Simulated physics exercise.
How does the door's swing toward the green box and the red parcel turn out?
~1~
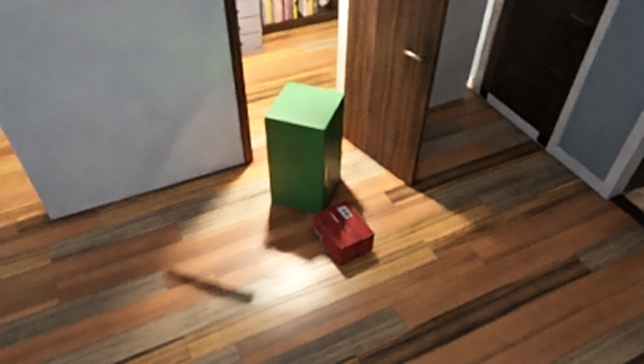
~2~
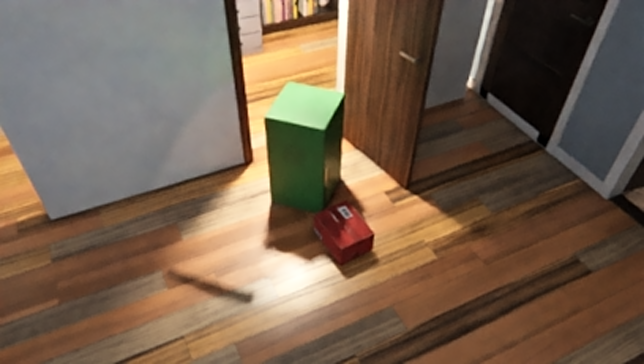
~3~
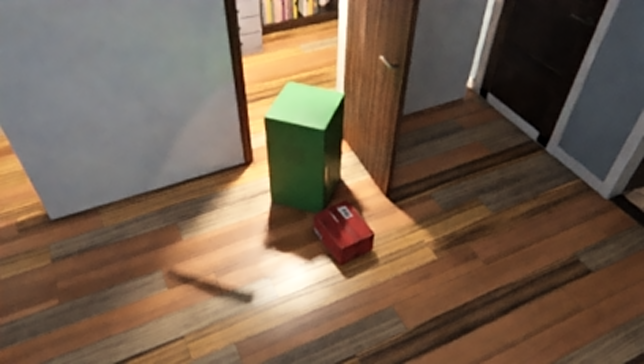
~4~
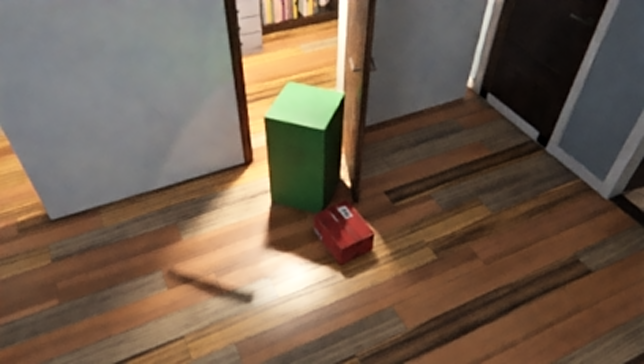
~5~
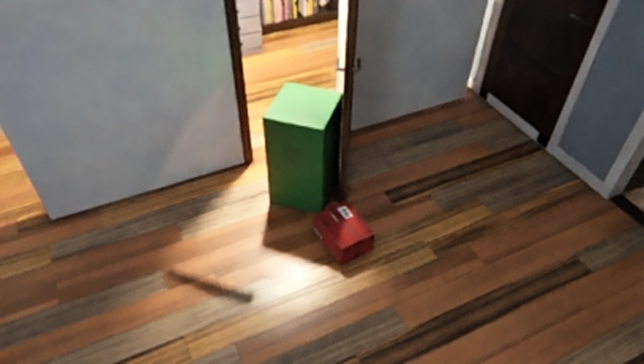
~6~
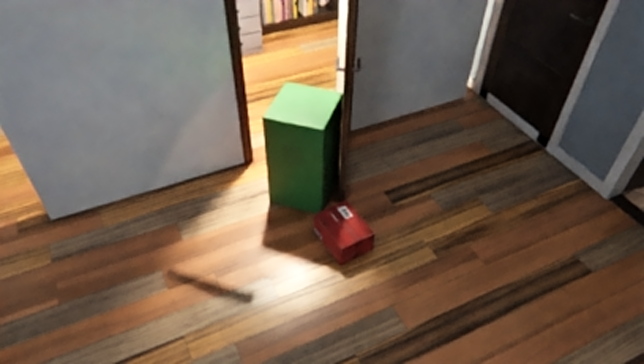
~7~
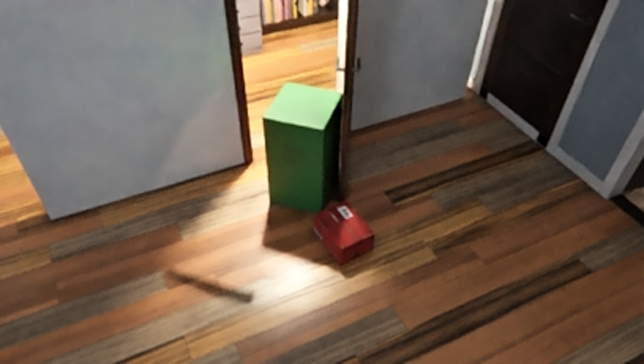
The door jams before it can close, coming to rest partly open beside the green box and the red parcel, which both stay in place.
